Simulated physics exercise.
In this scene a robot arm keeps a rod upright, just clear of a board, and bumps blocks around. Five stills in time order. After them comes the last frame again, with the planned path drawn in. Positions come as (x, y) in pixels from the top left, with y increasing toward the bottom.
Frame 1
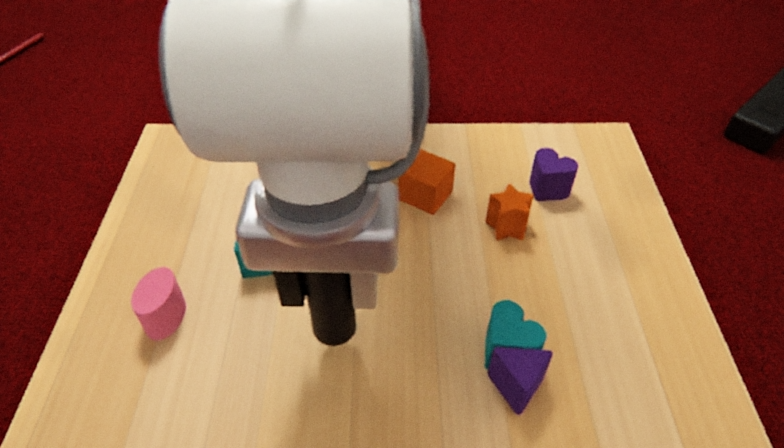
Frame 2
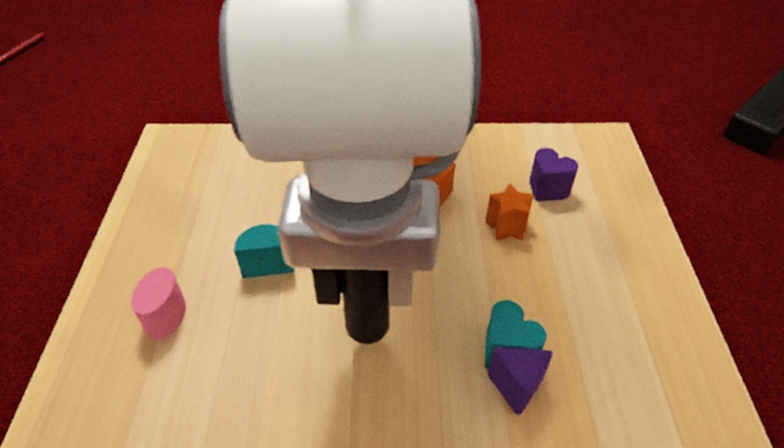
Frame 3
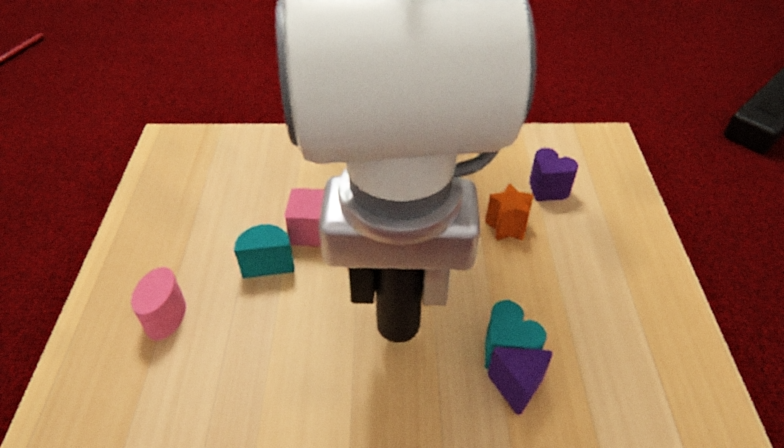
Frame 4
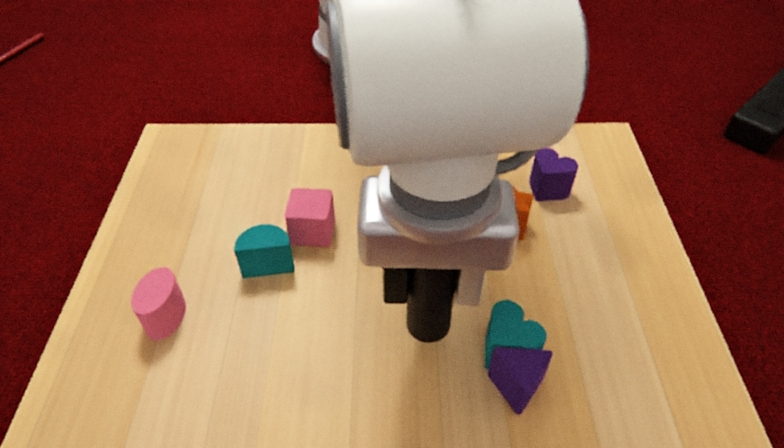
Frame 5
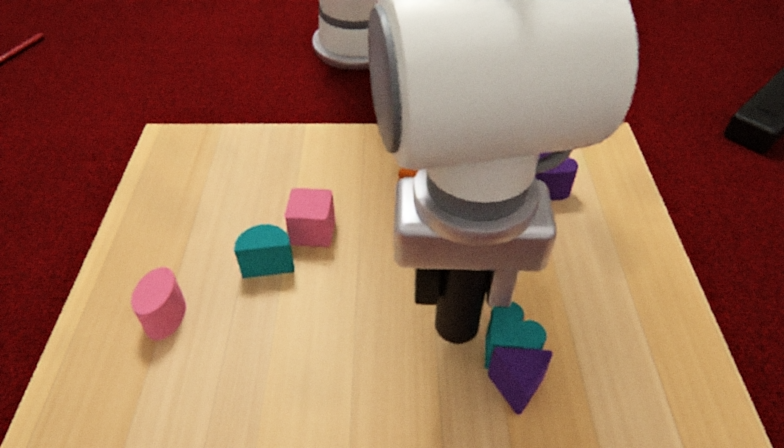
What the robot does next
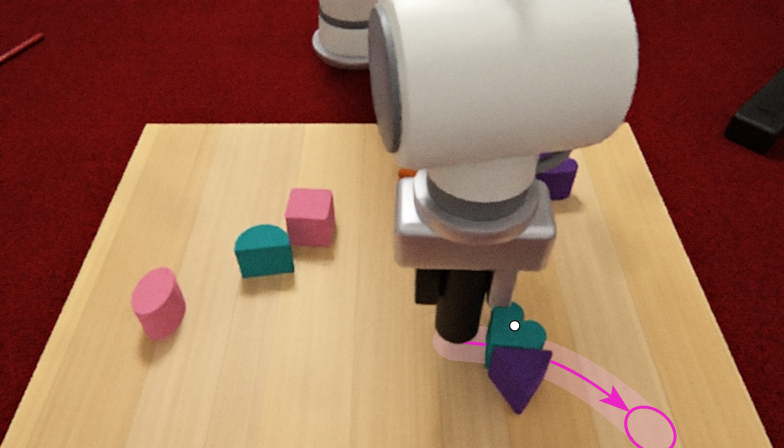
A robot arm holding a black rod moves steadily right above a wooden board with colored blocks.
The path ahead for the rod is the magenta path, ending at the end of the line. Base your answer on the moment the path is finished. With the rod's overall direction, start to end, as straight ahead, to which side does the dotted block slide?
Heads left.
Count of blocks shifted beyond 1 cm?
Count: One.
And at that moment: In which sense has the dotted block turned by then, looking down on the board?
Anticlockwise, looking down.
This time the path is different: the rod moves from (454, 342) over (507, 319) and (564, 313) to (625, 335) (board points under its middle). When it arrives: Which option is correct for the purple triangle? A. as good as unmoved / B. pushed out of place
I'll go with A - as good as unmoved.
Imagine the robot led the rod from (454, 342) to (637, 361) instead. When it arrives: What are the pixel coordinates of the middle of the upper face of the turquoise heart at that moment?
I'd place it at (698, 366), taking the centre of its top.
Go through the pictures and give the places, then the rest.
The first frame shows lower end of the rod at (335, 328), tops of blocks, turquoise heart at (515, 326), purple triangle at (525, 363).
The second frame shows rod at (367, 326), blocks as before.
The third frame shows rod at (398, 324), blocks as before.
The fourth frame shows rod at (428, 325), blocks as before.
The fifth frame shows rod at (457, 326), turquoise heart at (515, 326), purple triangle at (525, 363).
The drawn path runs from (454, 342) via (521, 351) and (587, 380), ending at (650, 429); the dot is on the turquoise heart.
What follows on the original path. One third of the way, rod at (527, 336); turquoise heart at (577, 338).
Two thirds of the way, rod at (596, 365); turquoise heart at (651, 364).
At the end, rod at (661, 415); turquoise heart at (702, 381), turned 40° anticlockwise; purple triangle not moved.
